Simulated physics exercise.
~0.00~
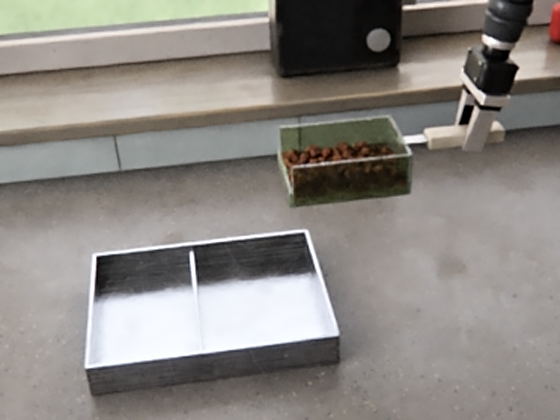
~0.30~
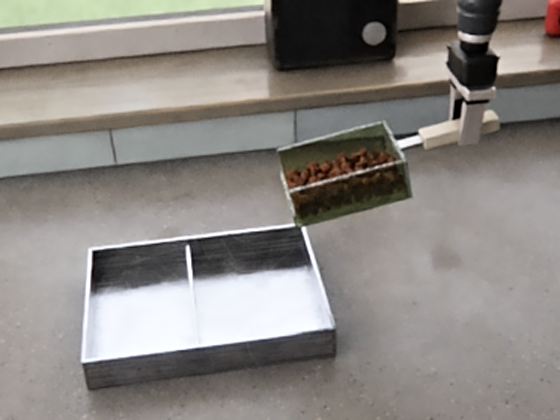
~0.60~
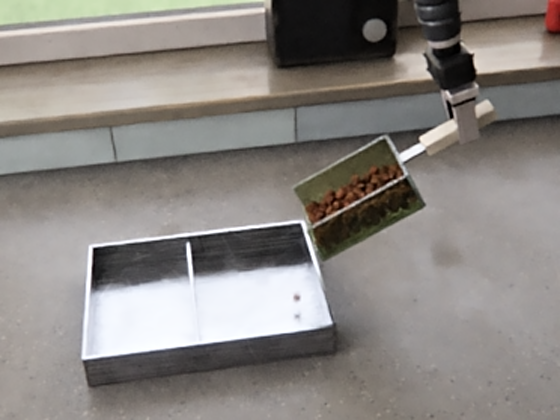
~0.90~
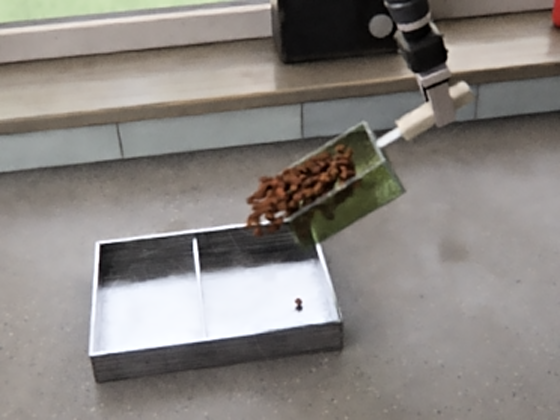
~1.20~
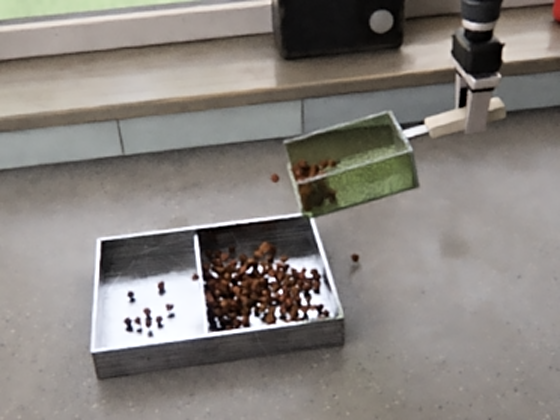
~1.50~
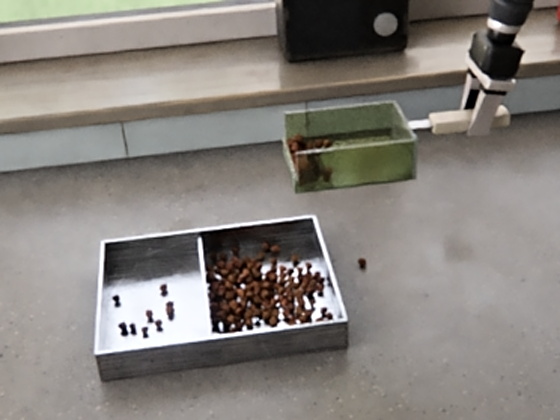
A robot arm tipping brown pellets from a clear box into a divided tray, mostly the right compartment, then levelling the box.
